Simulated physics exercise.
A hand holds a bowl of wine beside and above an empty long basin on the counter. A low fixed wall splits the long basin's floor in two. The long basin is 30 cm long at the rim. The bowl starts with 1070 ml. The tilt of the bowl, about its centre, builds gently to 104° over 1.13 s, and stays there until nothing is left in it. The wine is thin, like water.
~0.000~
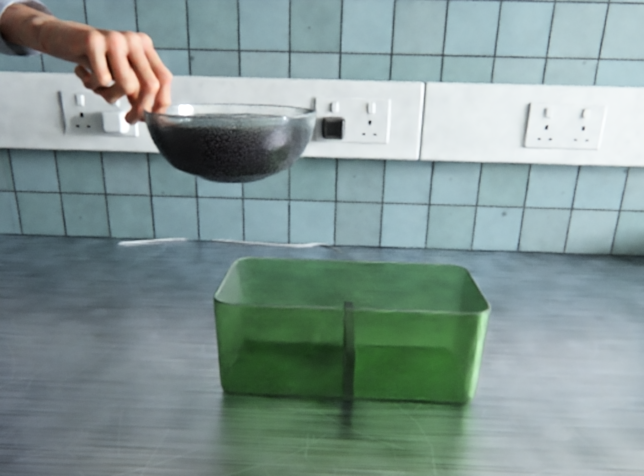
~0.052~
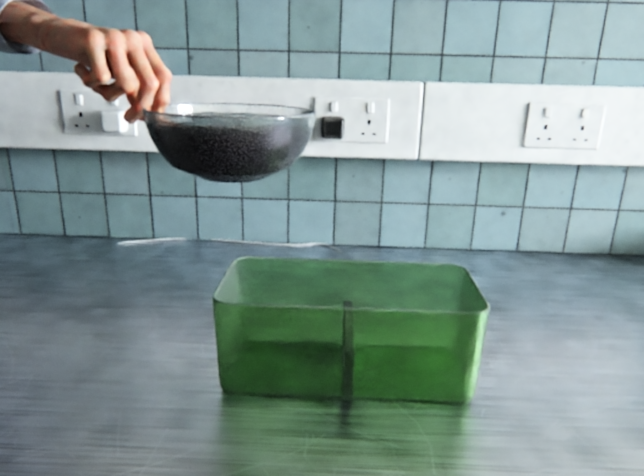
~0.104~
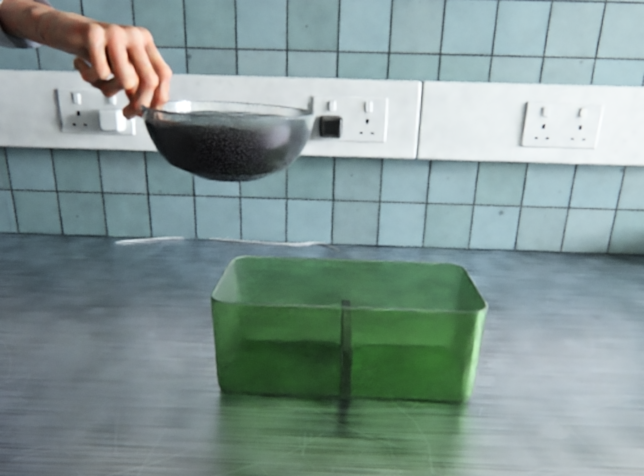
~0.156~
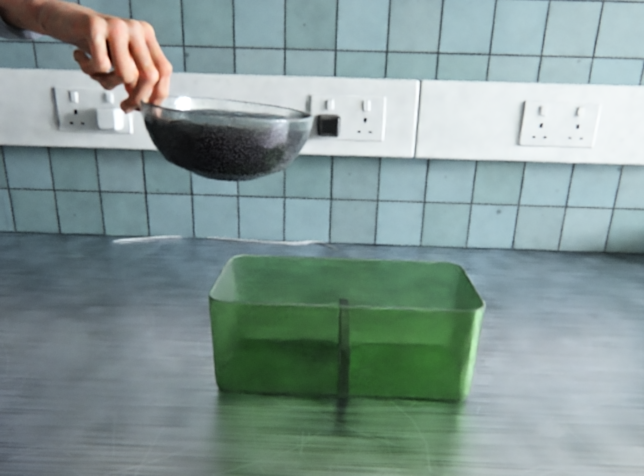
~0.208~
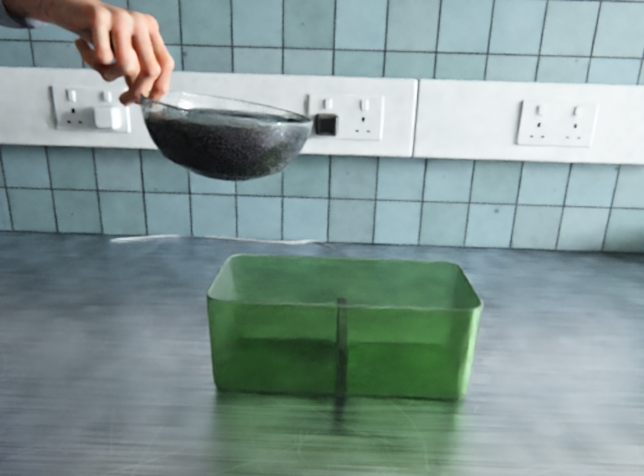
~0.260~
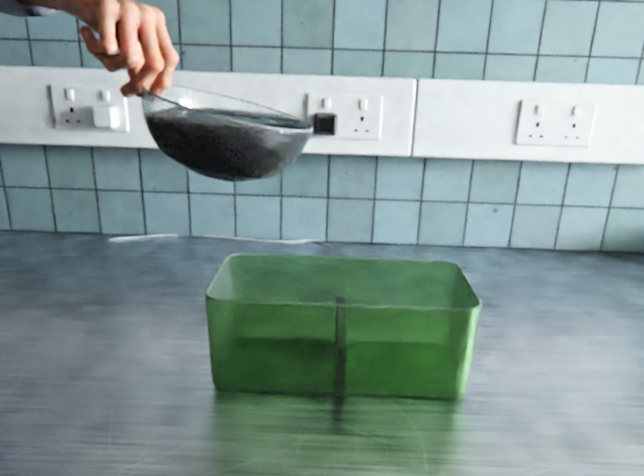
A hand slowly tilts a glass bowl of dark liquid rightward above a green basin.
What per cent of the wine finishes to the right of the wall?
The far part has some 64 per cent.
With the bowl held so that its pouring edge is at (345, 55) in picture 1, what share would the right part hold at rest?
Then about 80 per cent.
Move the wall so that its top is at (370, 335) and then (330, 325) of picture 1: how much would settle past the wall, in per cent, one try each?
First 45, then 75 per cent.
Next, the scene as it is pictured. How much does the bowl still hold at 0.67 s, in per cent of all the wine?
Near 32 in a hundred.
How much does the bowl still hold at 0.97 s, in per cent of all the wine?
Some 1 per cent.
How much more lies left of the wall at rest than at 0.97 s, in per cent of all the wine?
Near 5 in a hundred.
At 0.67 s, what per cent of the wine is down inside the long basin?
Near 22 in a hundred.
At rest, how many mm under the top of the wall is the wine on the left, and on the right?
Left about 44 mm, right about 24 mm.
Then, 0.67 s in, the tilt is 67° and 32 per cent is still to pour, 2 is left of the wall and 21 right of it.
Then, 0.97 s in, the tilt is 99° and 1 per cent is still to pour, 25 is left of the wall and 64 right of it.
Then, 1.29 s in, the tilt is 104° and 0 per cent is still to pour, 30 is left of the wall and 64 right of it.
Then, 1.63 s in, the tilt is 104° and 0 per cent is still to pour, 30 is left of the wall and 64 right of it.
Finally, 30 per cent lies left of the wall, 64 right of it and 6 outside.
